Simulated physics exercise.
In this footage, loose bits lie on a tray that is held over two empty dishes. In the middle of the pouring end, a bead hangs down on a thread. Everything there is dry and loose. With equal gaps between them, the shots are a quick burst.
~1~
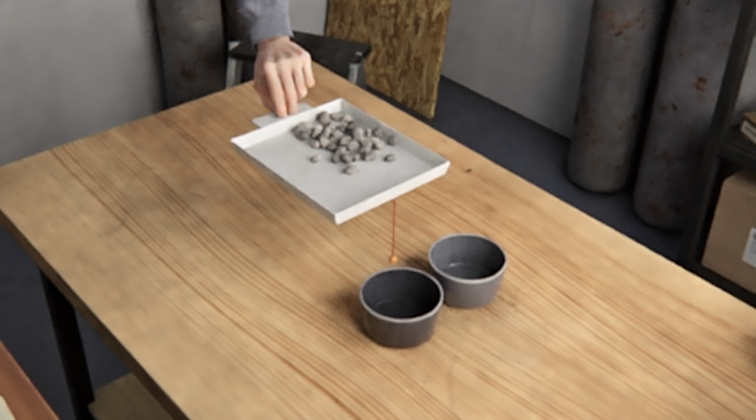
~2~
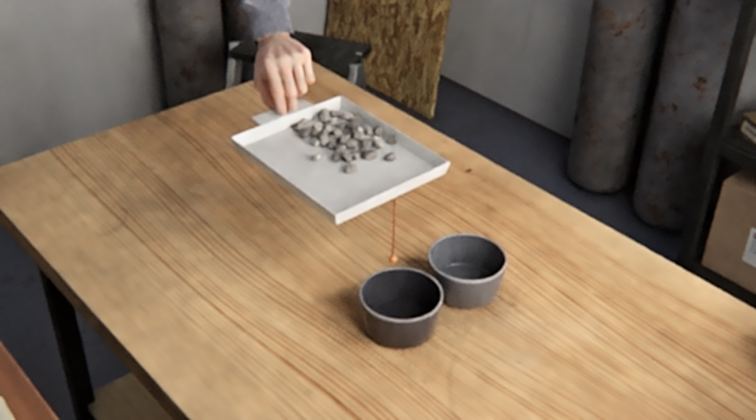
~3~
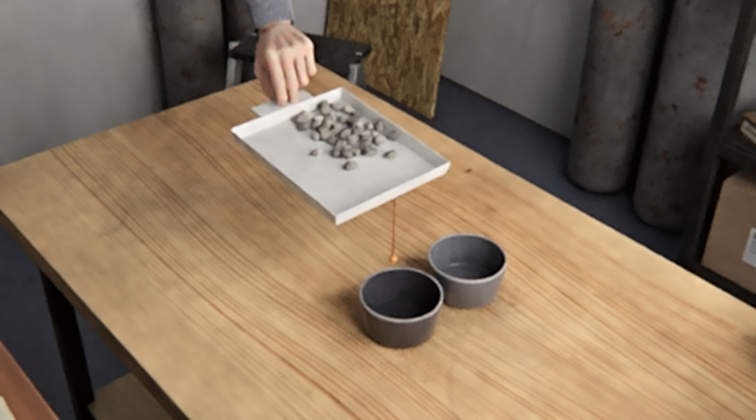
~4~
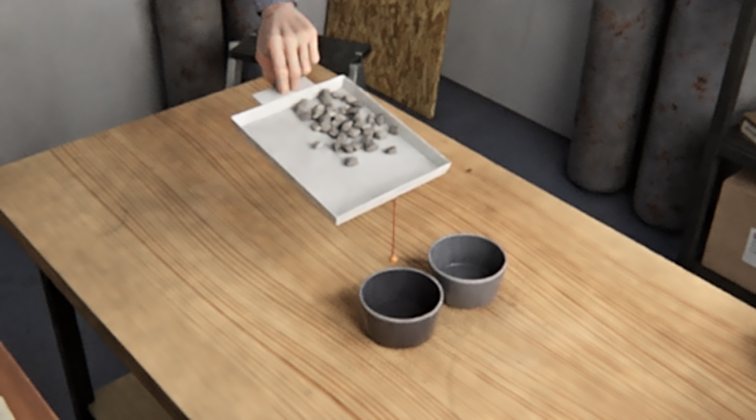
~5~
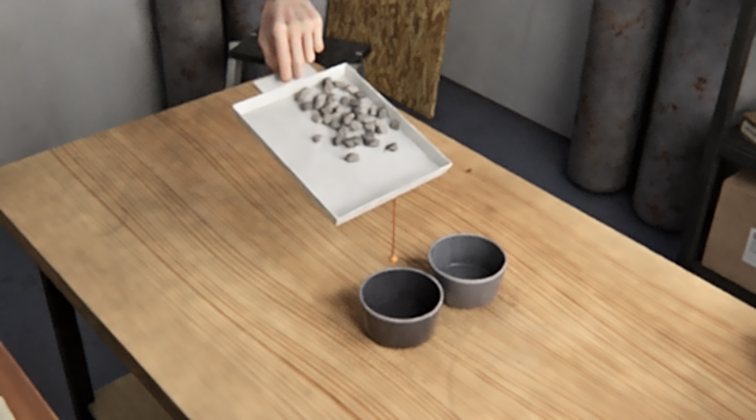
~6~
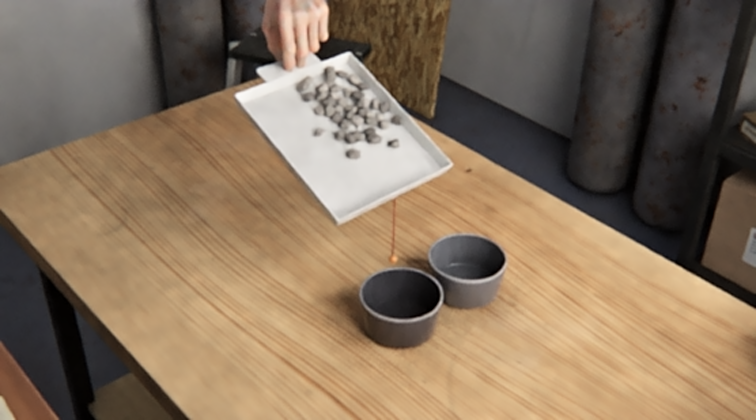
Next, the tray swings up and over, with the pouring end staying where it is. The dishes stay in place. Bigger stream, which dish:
Left.
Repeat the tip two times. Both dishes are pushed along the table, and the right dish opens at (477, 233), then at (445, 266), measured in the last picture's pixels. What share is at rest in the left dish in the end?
First 30 per cent, second 40 per cent.
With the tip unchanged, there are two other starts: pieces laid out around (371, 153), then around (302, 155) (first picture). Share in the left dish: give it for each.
Close to 60 per cent, followed by close to 60 per cent.
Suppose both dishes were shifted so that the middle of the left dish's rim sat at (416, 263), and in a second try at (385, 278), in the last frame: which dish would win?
For the first position it is the one at left; for the second, the one at left.
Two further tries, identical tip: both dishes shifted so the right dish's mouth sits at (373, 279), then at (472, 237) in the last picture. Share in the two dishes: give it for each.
Trial 1 near 30 %, trial 2 near 50 %.
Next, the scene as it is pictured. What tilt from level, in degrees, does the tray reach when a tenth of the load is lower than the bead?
I'd put it at about 75 degrees.
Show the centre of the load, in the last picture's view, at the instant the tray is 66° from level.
Close to (411, 182).
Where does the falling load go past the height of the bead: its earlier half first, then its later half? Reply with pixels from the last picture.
At (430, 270) for the first part, then at (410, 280) for the others.
Soon, tray tipped steeply; most on the tray; a small part in the air.
A while on, tray tipped past a quarter turn; about half on the tray; about a quarter in the left dish; a small part in the right dish; a small part outside both; a small part in the air.
Towards the end, tray tipped past a quarter turn; about half in the left dish; about a quarter in the right dish; about a quarter outside both.
Finally, tray tipped past a quarter turn; about half in the left dish; about a quarter in the right dish; about a quarter outside both.
